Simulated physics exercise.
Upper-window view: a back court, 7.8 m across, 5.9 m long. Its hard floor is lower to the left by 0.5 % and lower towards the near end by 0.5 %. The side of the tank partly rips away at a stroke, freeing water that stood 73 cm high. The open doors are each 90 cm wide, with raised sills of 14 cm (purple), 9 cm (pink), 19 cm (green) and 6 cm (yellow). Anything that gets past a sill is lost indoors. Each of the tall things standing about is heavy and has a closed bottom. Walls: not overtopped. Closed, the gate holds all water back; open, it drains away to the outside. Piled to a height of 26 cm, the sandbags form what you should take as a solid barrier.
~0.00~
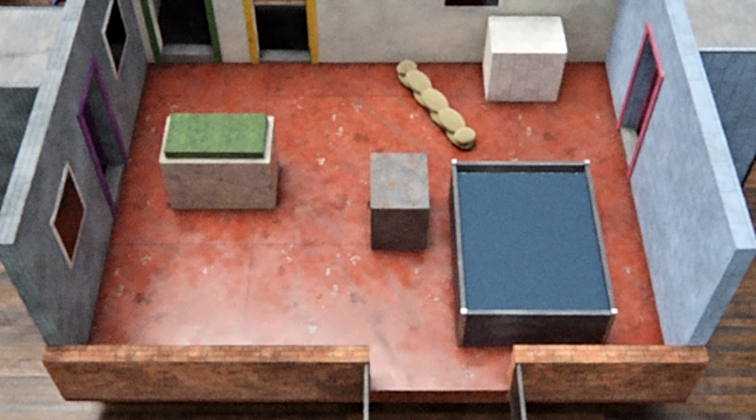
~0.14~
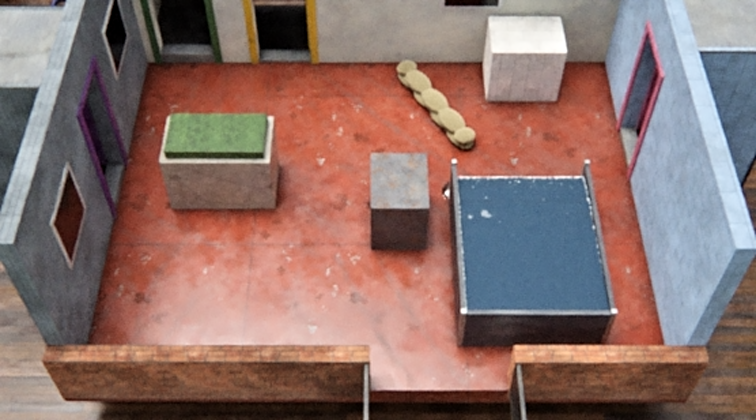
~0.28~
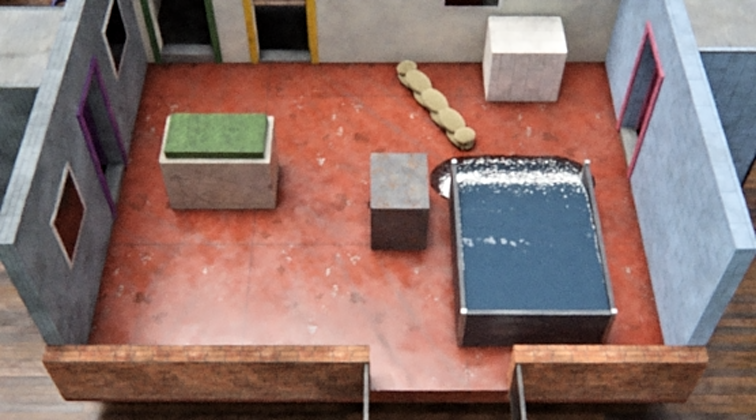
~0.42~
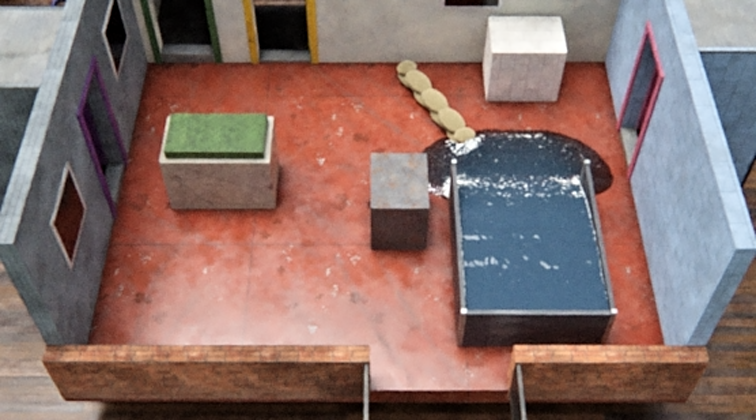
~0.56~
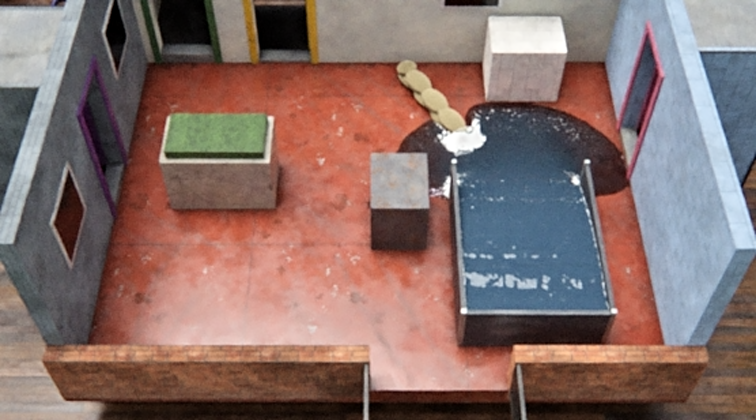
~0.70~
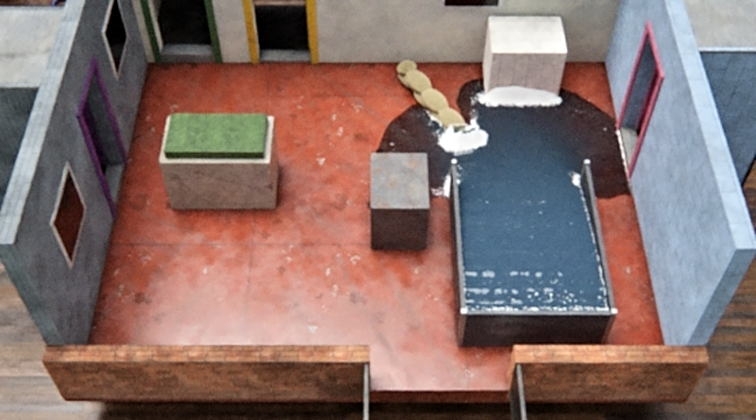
In a walled court, dark water bursts from the tank's far side and spreads around the sandbags and white block.
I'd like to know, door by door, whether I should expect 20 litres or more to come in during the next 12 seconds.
Here is what to expect: At the purple door, not that much; at the pink door, that much or more; at the green door, not that much; at the yellow door, that much or more.
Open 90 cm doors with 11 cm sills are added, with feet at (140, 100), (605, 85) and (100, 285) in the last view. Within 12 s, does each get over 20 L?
In turn: Beyond it, beyond it, short of it.
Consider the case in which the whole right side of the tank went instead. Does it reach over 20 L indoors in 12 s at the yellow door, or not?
Well, at yellow it would be too little.
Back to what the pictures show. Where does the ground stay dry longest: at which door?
It's the purple door that comes last.
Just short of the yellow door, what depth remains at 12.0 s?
Around 6.5 cm deep.
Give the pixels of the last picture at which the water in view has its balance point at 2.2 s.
I'd put it close to (504, 176).
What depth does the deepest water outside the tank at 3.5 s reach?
About 37 cm.
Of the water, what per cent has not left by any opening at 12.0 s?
I'd say close to 86 percent is still there.
After 1.4 s water covers 25 % of the floor and is deepest (50 cm) near (504, 106); purple door not reached, pink door 12 cm at the sill, 0 L in, green door not reached, yellow door not reached.
After 2.2 s water covers 35 % of the floor and is deepest (47 cm) near (596, 67); purple door not reached, pink door 16 cm at the sill, 11 L in, green door not reached, yellow door 12 cm at the sill, 1 L in.
After 3.5 s water covers 50 % of the floor and is deepest (37 cm) near (461, 122); purple door not reached, pink door 24 cm at the sill, 91 L in, green door 8 cm at the sill, 0 L in, yellow door 12 cm at the sill, 22 L in.
After 7.0 s water covers 85 % of the floor and is deepest (20 cm) near (655, 361); purple door 10 cm at the sill, 0 L in, pink door 12 cm at the sill, 265 L in, green door 11 cm at the sill, 2 L in, yellow door 1 cm at the sill, 37 L in.
After 12.0 s water covers 95 % of the floor and is deepest (12 cm) near (644, 373); purple door 6 cm at the sill, 0 L in, pink door 9 cm at the sill, 274 L in, green door 5 cm at the sill, 2 L in, yellow door 7 cm at the sill, 45 L in.
